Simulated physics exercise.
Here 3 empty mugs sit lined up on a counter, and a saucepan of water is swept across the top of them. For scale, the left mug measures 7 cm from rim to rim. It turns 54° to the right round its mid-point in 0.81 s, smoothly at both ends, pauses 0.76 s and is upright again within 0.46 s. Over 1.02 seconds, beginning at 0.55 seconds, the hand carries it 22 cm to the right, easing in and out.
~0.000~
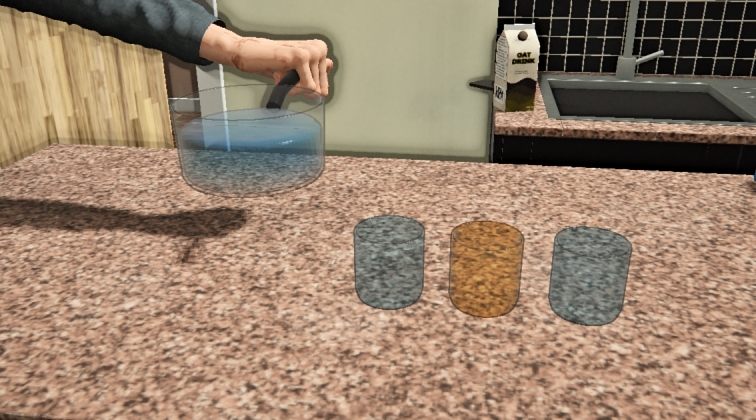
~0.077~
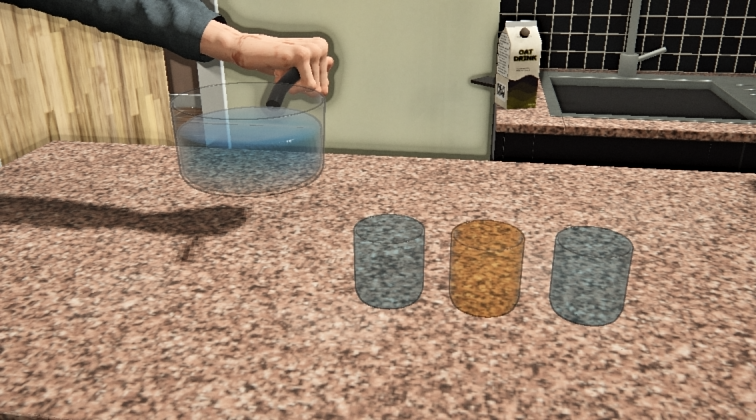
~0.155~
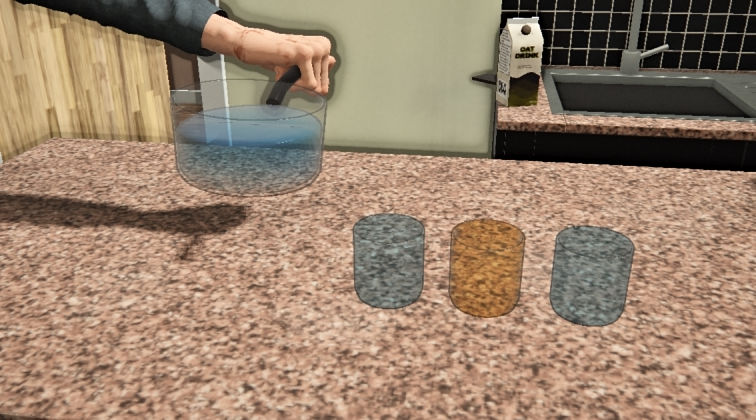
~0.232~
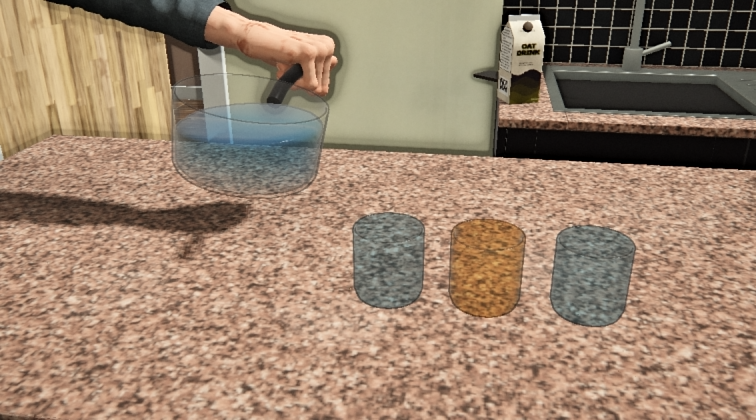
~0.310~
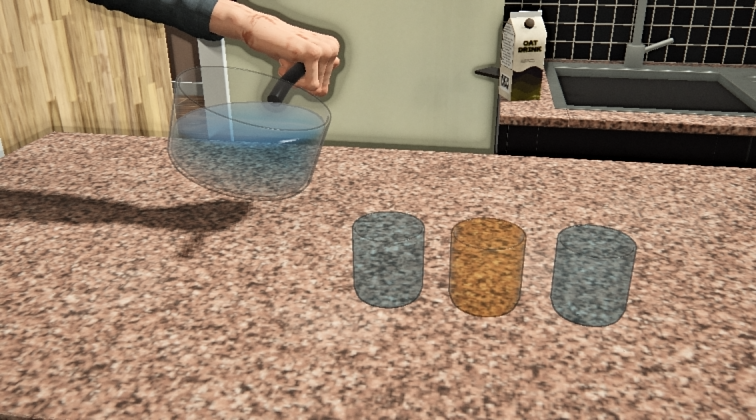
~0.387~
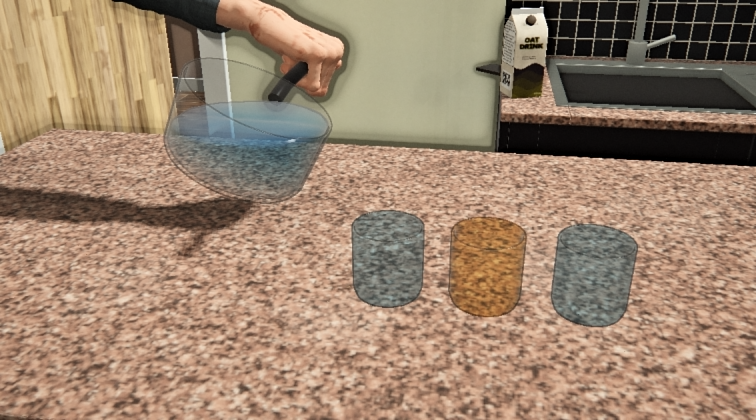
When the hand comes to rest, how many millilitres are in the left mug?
About 140 ml.
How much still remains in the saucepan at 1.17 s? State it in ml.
I'd say some 390 ml remain at that point.
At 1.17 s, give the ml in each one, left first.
I'd put it at some 140 ml left, 100 ml in the middle and 0 ml right.
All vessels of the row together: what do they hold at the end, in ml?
All together the row ends up with around 350 ml.
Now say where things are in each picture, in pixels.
In the first frame, it leans 0°; its right rim is at (322, 105); the water meets the walls at (197, 122) and (310, 126); the left mug's rim runs from (356, 229) to (423, 233); the middle mug's rim runs from (452, 235) to (523, 239); the right mug's rim runs from (556, 241) to (630, 246).
In the second frame, it leans 1°; its right rim is at (322, 105); the water meets the walls at (196, 120) and (310, 125).
In the third frame, it leans 5°; its right rim is at (324, 109); the water meets the walls at (195, 118) and (310, 125).
In the fourth frame, it leans 10°; its right rim is at (326, 115); the water meets the walls at (196, 116) and (316, 125).
In the fifth frame, it leans 17°; its right rim is at (327, 124); the water meets the walls at (193, 115) and (314, 123).
In the sixth frame, it leans 25°; its right rim is at (328, 134); the water meets the walls at (187, 114) and (317, 125).
Then, 0.84 s in, the tilt is 54° and from the left they hold 125 ml, 0 ml, 0 ml, the saucepan 590 ml, and 60 ml is on the counter.
Then, 1.17 s in, the tilt is 54° and from the left they hold 145 ml, 95 ml, 0 ml, the saucepan 385 ml, and 205 ml is on the counter.
Then, 1.52 s in, the tilt is 54° and from the left they hold 145 ml, 110 ml, 40 ml, the saucepan 275 ml, and 290 ml is on the counter.
Then, 1.89 s in, the tilt is 11° and from the left they hold 145 ml, 110 ml, 90 ml, the saucepan 250 ml, and 300 ml is on the counter.
Finally, from the left they hold 145 ml, 110 ml, 90 ml, the saucepan 250 ml, and 300 ml is on the counter.
